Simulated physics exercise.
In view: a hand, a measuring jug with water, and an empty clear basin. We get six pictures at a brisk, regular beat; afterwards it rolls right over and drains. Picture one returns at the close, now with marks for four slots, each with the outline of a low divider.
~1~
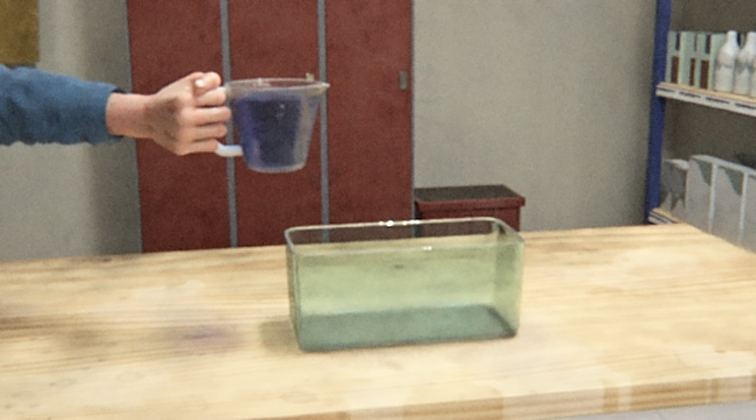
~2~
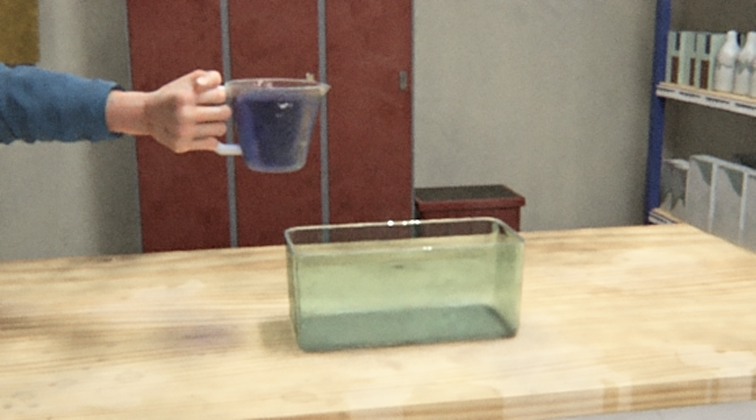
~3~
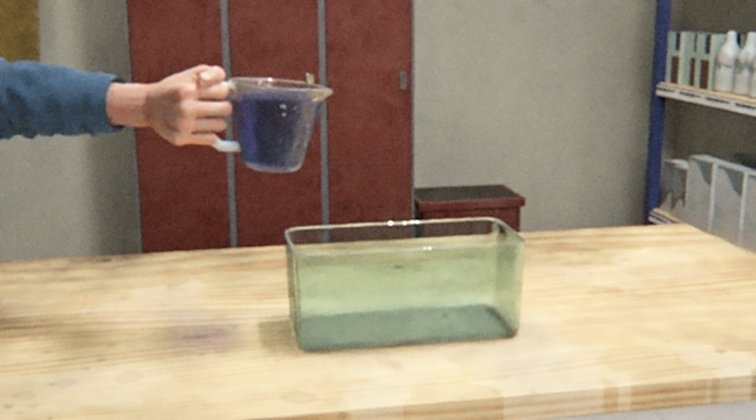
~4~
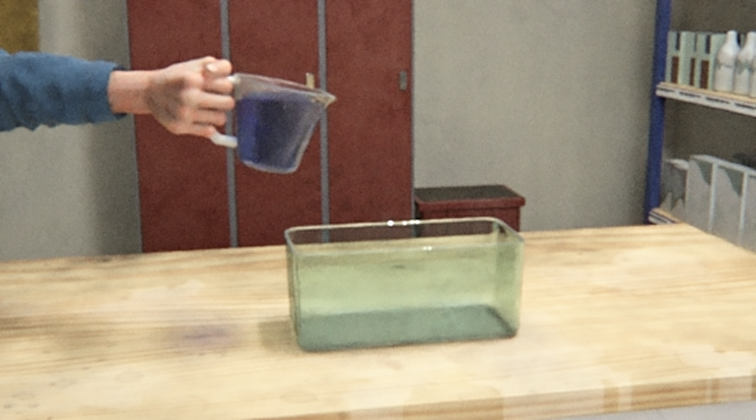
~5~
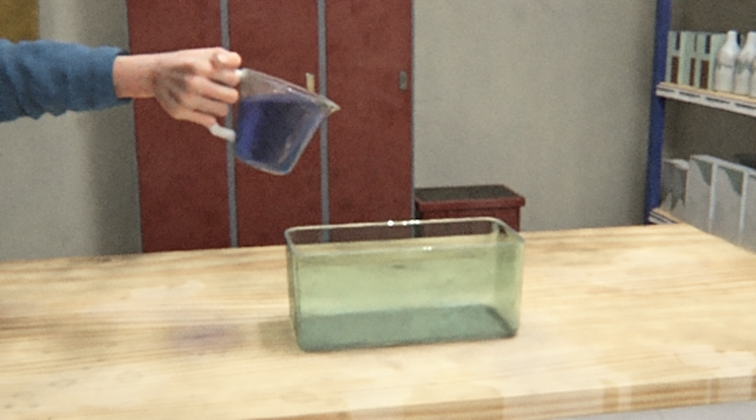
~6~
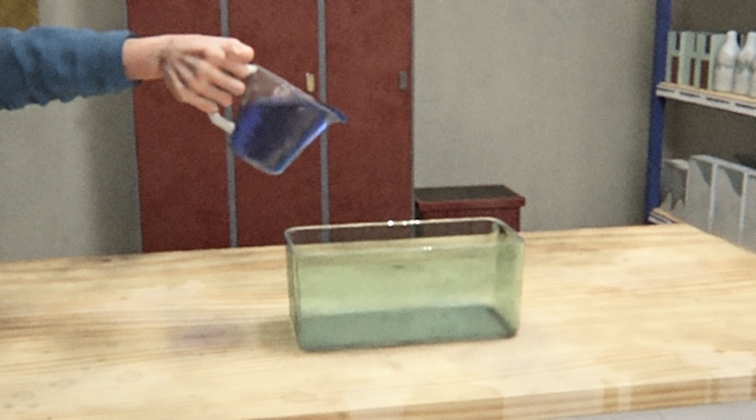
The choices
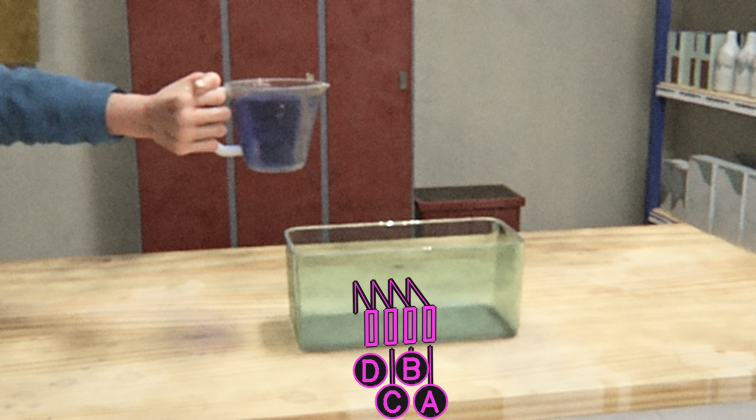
A hand in a blue sleeve reaches in from the left above a pale wooden table in a workroom, seen from the front by a still camera. It holds a clear jug of blue-violet liquid over an open, greenish glass basin, with dark red lockers behind and shelves at right. The hand steadily tilts the jug rightward until the liquid reaches its lip.
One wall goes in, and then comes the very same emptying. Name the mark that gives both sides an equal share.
I would pick slot C.
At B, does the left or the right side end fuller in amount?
The left side.
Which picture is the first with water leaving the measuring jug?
In picture 6.
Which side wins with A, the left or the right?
The left one.
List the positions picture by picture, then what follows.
Upright, lip at (328, 85); basin from (297, 350) to (519, 333); nothing has left yet.
Upright, lip at (329, 86); nothing has left yet.
Tipped about 6°, lip at (332, 91); nothing has left yet.
Tipped about 13°, lip at (335, 98); nothing has left yet.
Tipped about 21°, lip at (339, 107); nothing has left yet.
Tipped about 32°, lip at (341, 120); water is over the lip, down to (341, 120).
On the marked copy, A at (430, 346); B at (411, 348); C at (391, 349); D at (372, 351).
For slot A, about 91 % ends left of the wall and 6 % right of it; 3 % is lost outside.
For slot B, about 80 % ends left of the wall and 16 % right of it; 4 % is lost outside.
For slot C, about 51 % ends left of the wall and 48 % right of it.
For slot D, about 16 % ends left of the wall and 83 % right of it.
